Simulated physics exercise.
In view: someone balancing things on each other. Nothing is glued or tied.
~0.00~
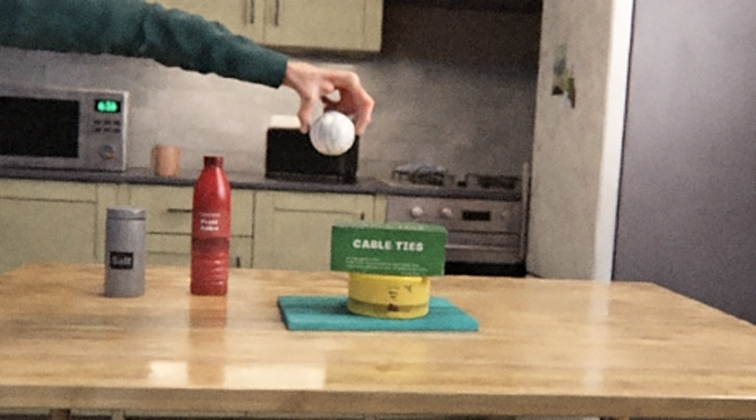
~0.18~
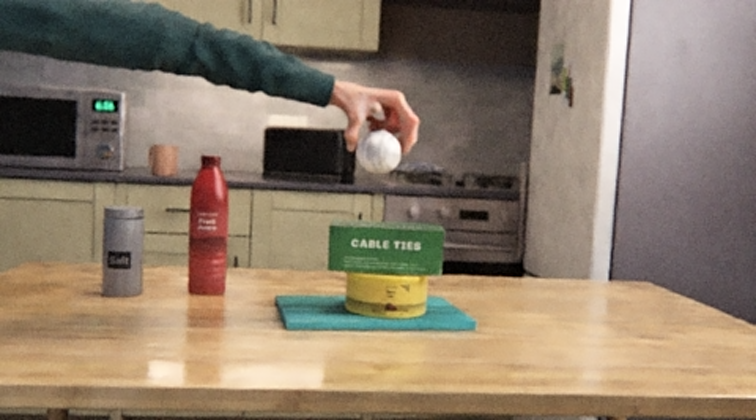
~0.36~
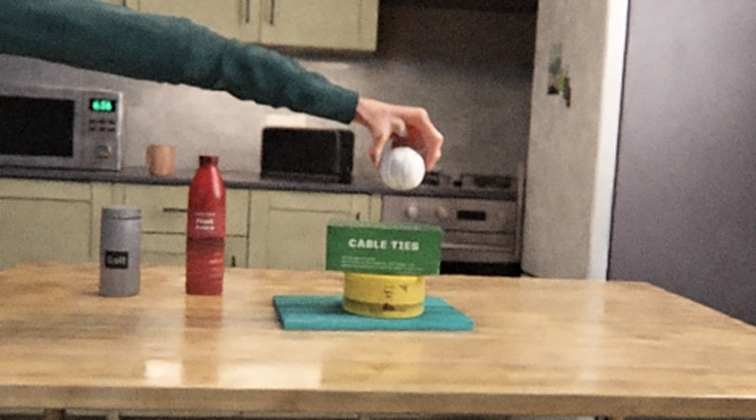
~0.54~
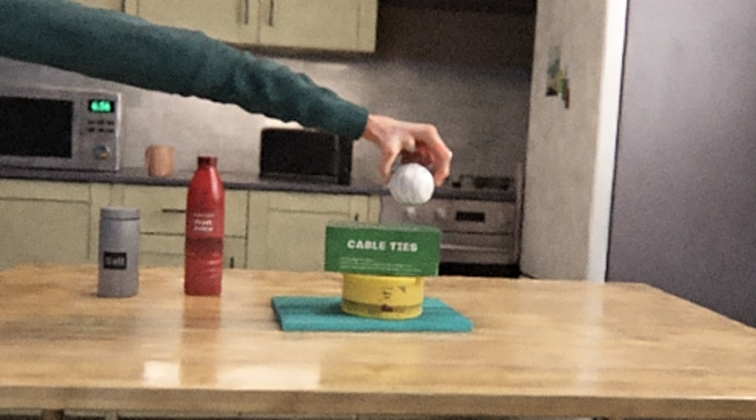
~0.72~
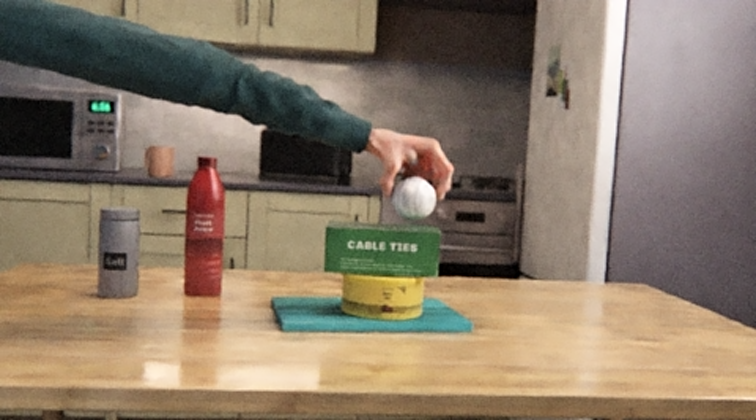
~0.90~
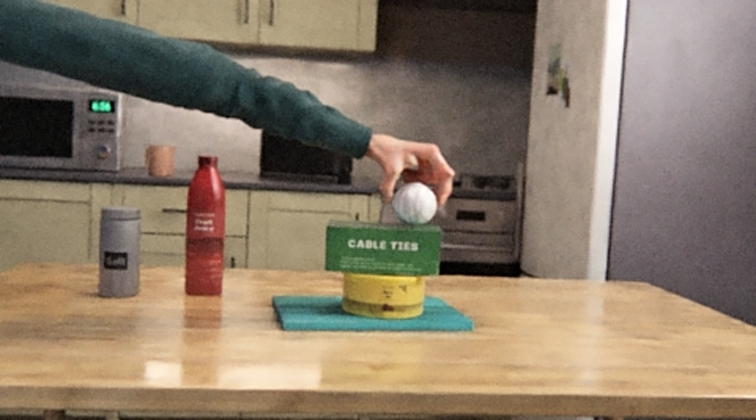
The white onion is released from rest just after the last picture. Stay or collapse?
Outcome: The pile holds.
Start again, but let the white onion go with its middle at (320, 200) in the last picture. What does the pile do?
Then it loses its balance.
By 2.00 s, all is still.
By 2.90 s, white onion resting near (415, 205).
When it is over (4.0 s), all 6 as before. End places, in pixels of the last picture, white onion near (415, 205). The pile keeps its balance.
